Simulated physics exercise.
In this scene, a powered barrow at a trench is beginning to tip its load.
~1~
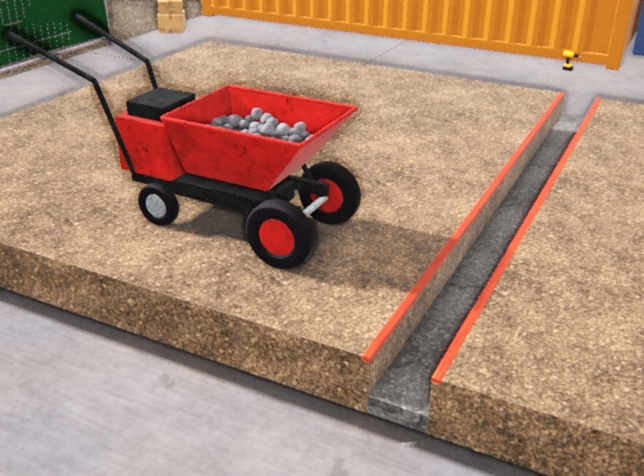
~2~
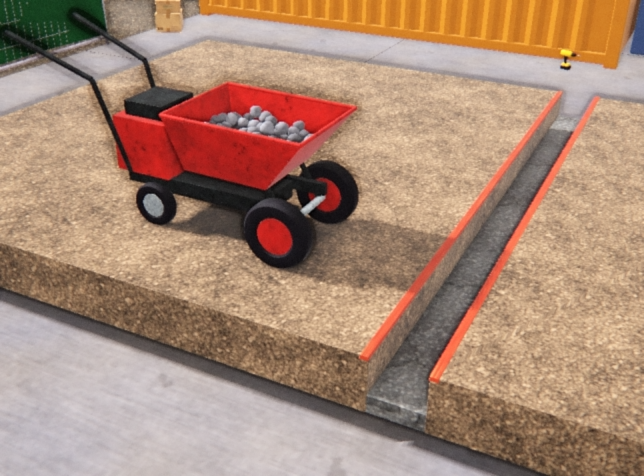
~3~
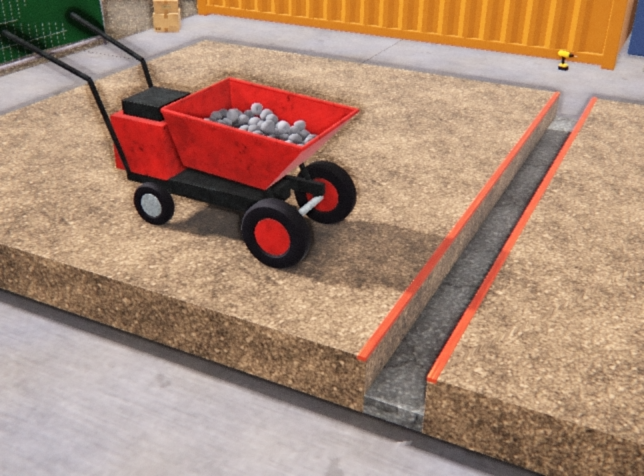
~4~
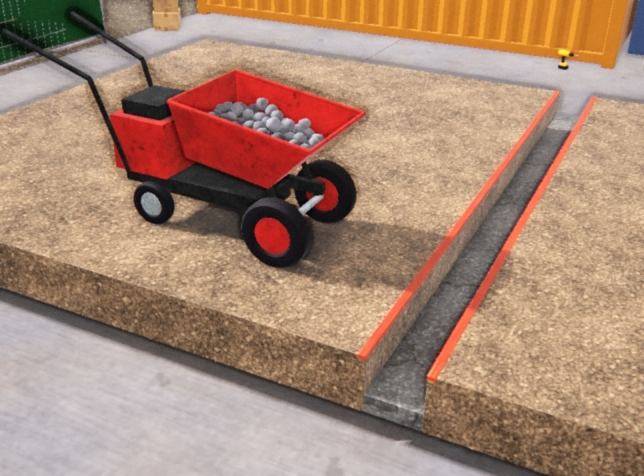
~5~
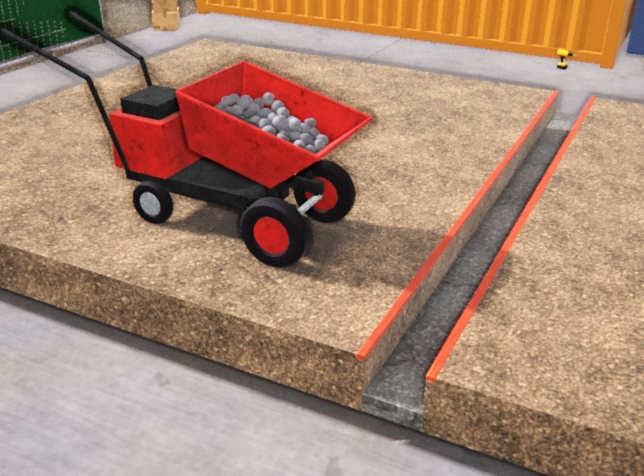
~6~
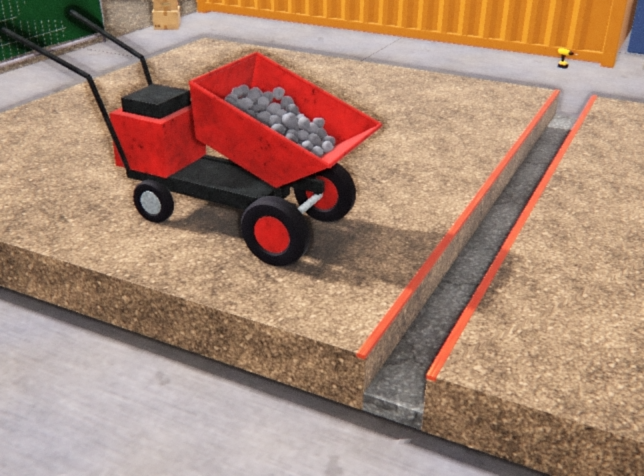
Red skip of a powered barrow tilting gradually forward to the right, carrying grey round cobbles, beside a narrow orange-edged trench.
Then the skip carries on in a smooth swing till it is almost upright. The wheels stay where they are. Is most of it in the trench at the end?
The bulk.
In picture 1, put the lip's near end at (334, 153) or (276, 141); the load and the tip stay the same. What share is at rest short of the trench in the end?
That would be roughly 0 in a hundred and then roughly 50 in a hundred.
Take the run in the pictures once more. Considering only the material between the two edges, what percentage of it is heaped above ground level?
Close to 0 percent.
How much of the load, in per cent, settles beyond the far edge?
0 %.
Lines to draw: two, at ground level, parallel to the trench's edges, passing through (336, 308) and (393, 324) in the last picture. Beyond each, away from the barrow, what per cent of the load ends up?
Respectively 100 and 80 %.
Soon after the last picture, skip tipped steeply; all in the skip.
A little later, skip tipped right over; most in the skip; a small part short of the trench; a stray few in or heaped over the trench; a stray few falling.
Later still, skip tipped right over; a small part in the skip; about a quarter short of the trench; about two thirds in or heaped over the trench; a stray few beyond it.
By the end, skip tipped right over; about a quarter short of the trench; most in or heaped over the trench; a stray few beyond it.
